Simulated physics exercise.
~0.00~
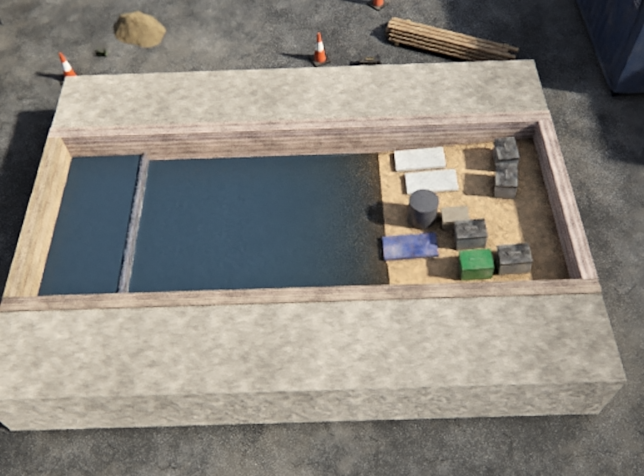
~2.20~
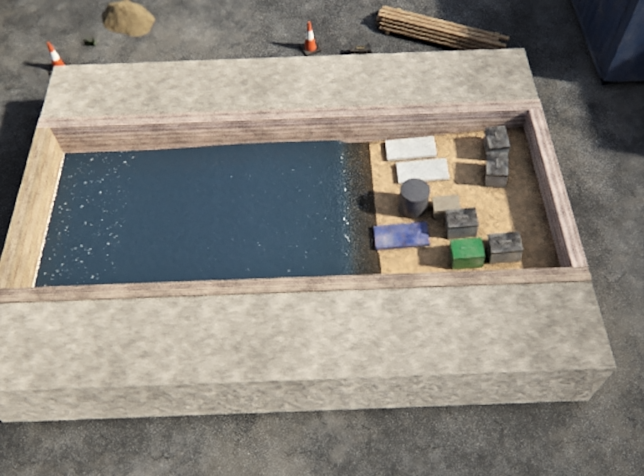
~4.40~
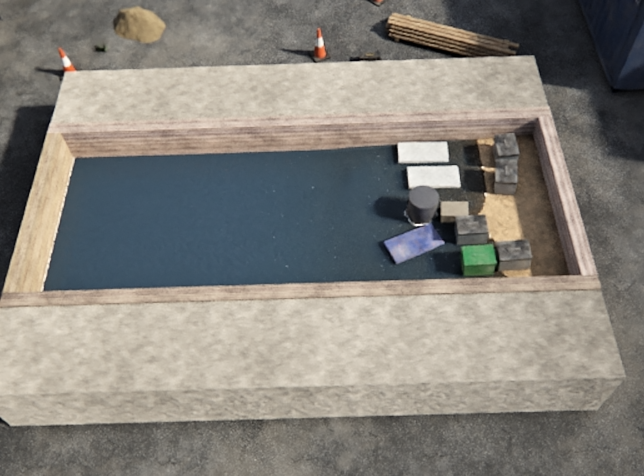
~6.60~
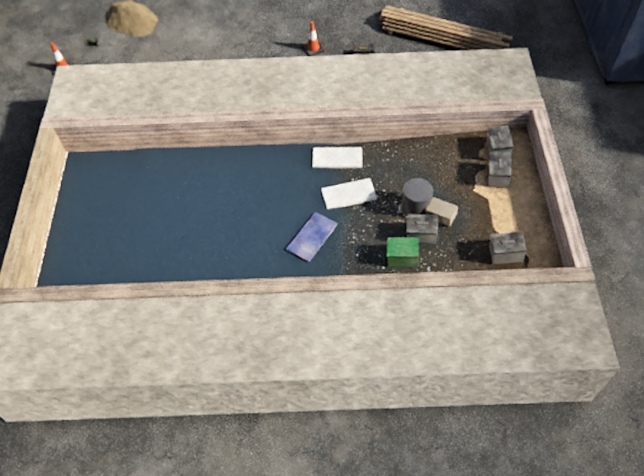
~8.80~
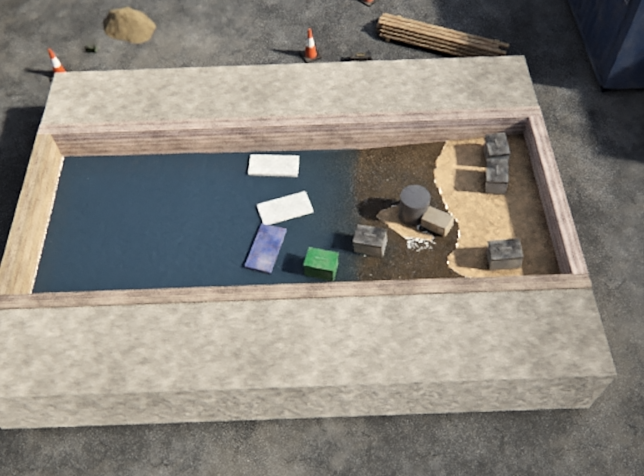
We see a walled basin from above as dark water held behind a barrier at the left sweeps right onto sand, reaches boxes and flat floats, then draws back, carrying several left and leaving the blue float, green chest and two white slabs in the water.
